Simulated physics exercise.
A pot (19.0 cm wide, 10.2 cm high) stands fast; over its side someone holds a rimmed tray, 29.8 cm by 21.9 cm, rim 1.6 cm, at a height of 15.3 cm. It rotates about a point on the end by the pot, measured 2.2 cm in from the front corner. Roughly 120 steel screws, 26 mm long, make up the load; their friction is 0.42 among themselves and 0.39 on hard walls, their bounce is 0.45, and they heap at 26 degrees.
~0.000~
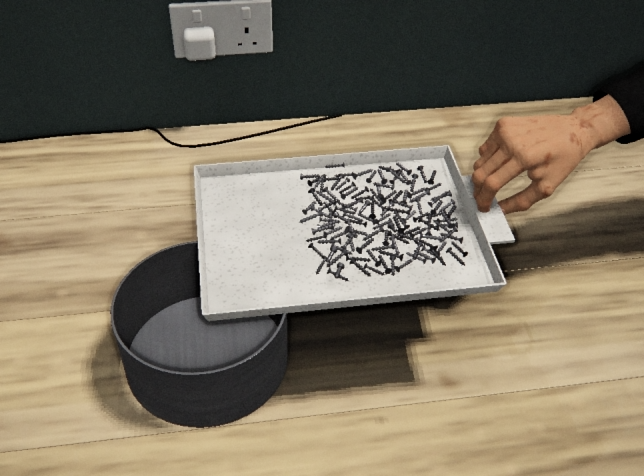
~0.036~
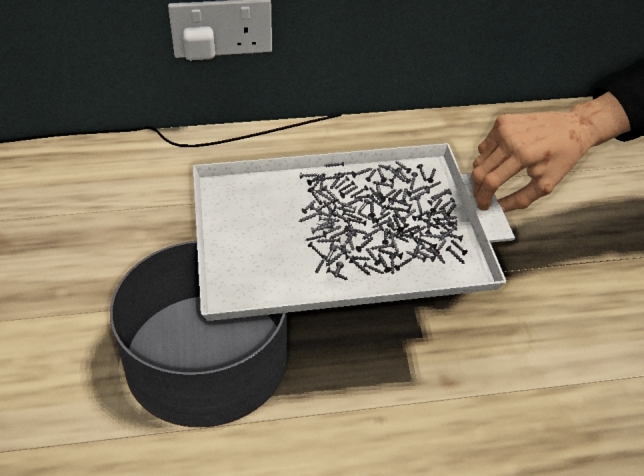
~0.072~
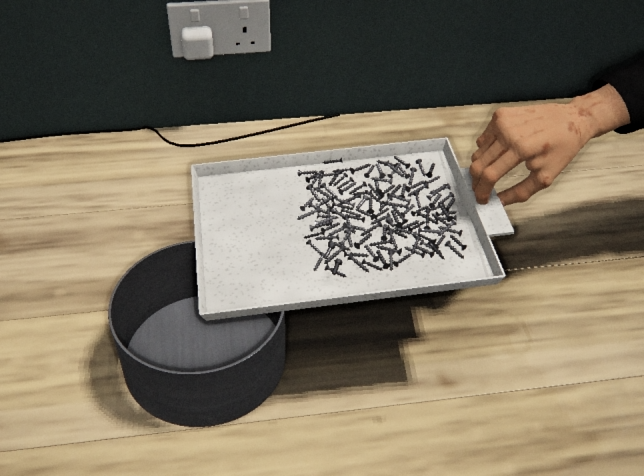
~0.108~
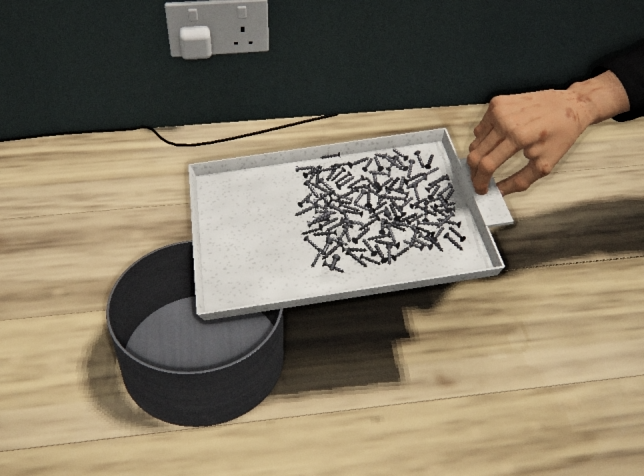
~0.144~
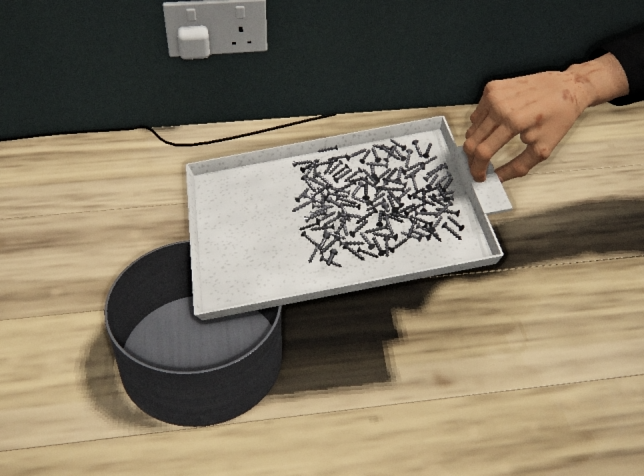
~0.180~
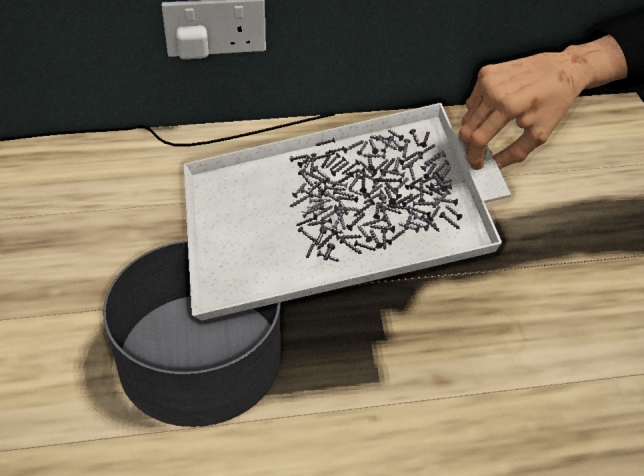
A hand raises the right end of a tray of dark screws above a pot.
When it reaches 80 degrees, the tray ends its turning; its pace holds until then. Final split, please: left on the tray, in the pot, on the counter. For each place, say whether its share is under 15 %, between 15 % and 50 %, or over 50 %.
Tray: A small amount. Pot: The majority. Counter: A medium amount.
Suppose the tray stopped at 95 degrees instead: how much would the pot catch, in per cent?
I'd put it at close to 65 per cent.
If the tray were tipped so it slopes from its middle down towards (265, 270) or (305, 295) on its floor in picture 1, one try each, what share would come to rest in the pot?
That would be close to 40 per cent, then close to 15 per cent.
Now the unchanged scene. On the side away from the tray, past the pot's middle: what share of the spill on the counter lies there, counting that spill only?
Around 100 per cent, give or take.
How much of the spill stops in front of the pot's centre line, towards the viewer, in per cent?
10 %.
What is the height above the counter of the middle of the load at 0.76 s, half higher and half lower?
Roughly 16 cm.
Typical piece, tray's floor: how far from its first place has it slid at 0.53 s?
6 cm.
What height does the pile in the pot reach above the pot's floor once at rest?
2.0 cm.
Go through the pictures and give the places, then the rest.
In the first frame, tray tilt 0 degrees, front corners at (207, 310) and (500, 281); middle of the pieces at (384, 218); pot at (200, 302).
In the second frame, tray tilt 1 degrees, front corners at (207, 310) and (500, 279); middle of the pieces at (384, 216).
In the third frame, tray tilt 2 degrees, front corners at (205, 310) and (499, 273); middle of the pieces at (382, 212).
In the fourth frame, tray tilt 5 degrees, front corners at (202, 310) and (498, 264), lowest corner left front; middle of the pieces at (380, 206).
In the fifth frame, tray tilt 8 degrees, front corners at (199, 310) and (497, 252), lowest corner left front; middle of the pieces at (378, 198).
In the sixth frame, tray tilt 11 degrees, front corners at (197, 310) and (495, 240), lowest corner left front; middle of the pieces at (376, 190); pot at (193, 301). Its pace works out near 95 degrees a second.
After 0.53 s, tilt 45 degrees; the tray holds 100 %, the pot 0 %.
After 0.76 s, tilt 67 degrees; the tray holds 65 %, the pot 0 %.
Then, at 1.11 s, tilt 80 degrees; the tray holds 5 %, the pot 65 %.
At rest (2.2 s), tray 5 %, pot 65 %, counter 30 %.
